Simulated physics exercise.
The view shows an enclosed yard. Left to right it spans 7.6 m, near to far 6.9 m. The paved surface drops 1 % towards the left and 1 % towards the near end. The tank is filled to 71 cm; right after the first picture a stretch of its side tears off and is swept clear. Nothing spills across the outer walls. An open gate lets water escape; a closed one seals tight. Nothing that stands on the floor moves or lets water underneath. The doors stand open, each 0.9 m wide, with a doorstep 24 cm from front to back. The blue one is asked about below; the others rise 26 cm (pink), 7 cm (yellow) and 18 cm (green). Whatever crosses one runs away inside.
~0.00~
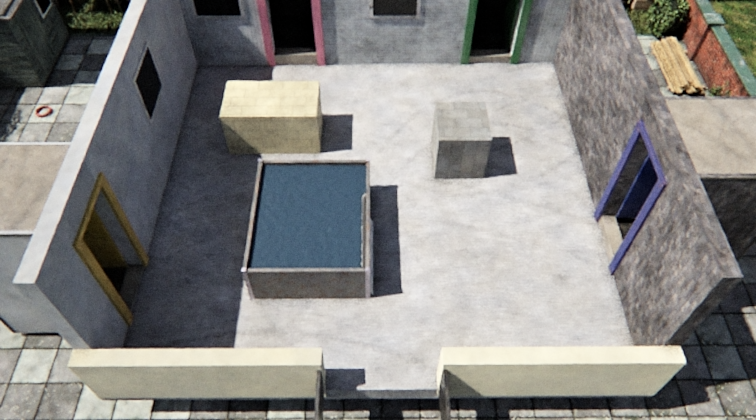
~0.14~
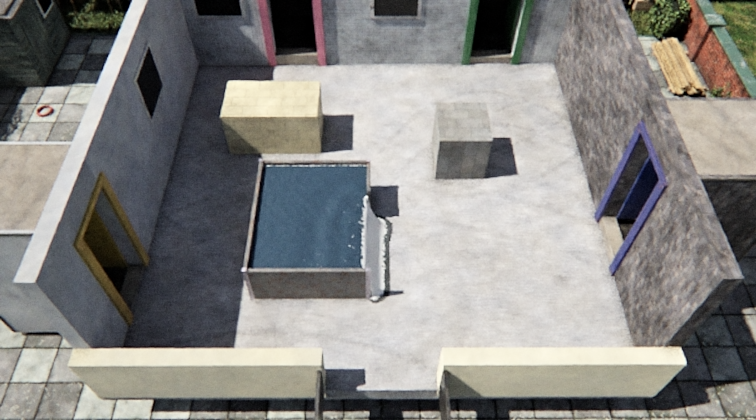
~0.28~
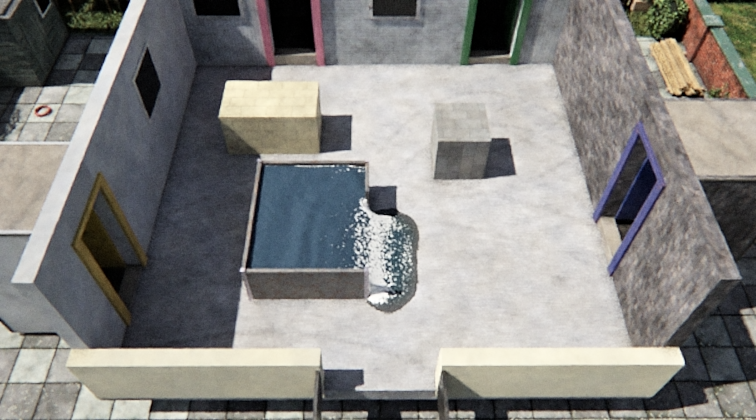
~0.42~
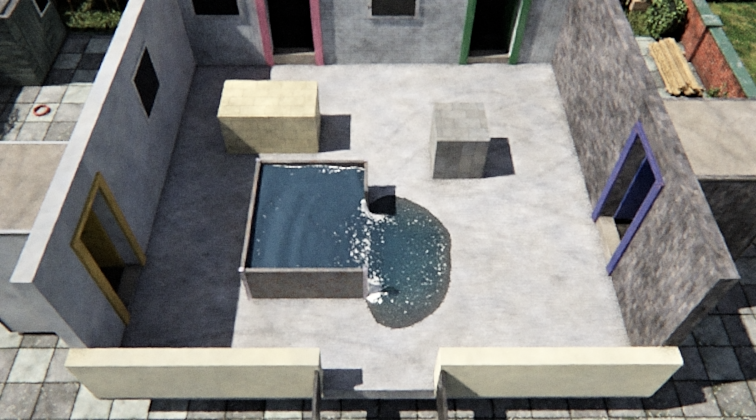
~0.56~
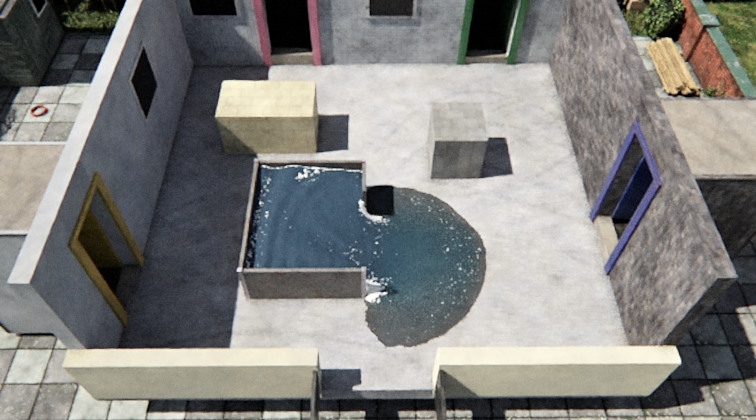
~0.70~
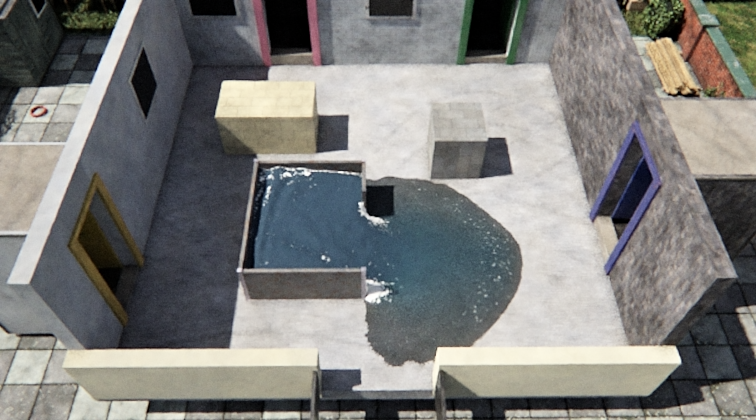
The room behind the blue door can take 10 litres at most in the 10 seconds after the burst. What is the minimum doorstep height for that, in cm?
At least 24 cm or so.
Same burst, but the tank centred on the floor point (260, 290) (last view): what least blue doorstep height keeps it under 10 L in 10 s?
About 17 cm.
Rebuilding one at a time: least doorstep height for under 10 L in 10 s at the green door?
Roughly 10.5 cm at green.
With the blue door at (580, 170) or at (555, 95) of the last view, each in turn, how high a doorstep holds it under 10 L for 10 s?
About 16 and 8.0 cm.
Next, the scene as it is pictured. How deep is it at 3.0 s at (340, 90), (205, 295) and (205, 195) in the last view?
In that order: 0, 0 and 0 cm.
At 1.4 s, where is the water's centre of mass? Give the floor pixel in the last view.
At about (383, 252).
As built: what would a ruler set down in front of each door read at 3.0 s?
In cm: Blue 24, pink 0, yellow 0, green 0.
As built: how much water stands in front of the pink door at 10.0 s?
About 2.0 cm.
After 1.4 s water covers 30 % of the floor, deepest (34 cm) near (373, 277); 26 cm at the blue door, 1 litre in over its 18 cm doorstep.
After 3.0 s water covers 35 % of the floor, deepest (32 cm) near (560, 371); 24 cm at the blue door, 46 litres in over its 18 cm doorstep.
After 10.0 s water covers 90 % of the floor, deepest (10 cm) near (183, 108); 5 cm at the blue door, 58 litres in over its 18 cm doorstep.
At the blue door as built, the water arrived by 1.1 s and peaked near 28 cm at 2.0 s.
Run again over the same 10 s with other heights there, 24 litres in over 21.5 cm, 0 litres over 29.5 cm. The limit of 10 litres is kept from about 24 cm up.
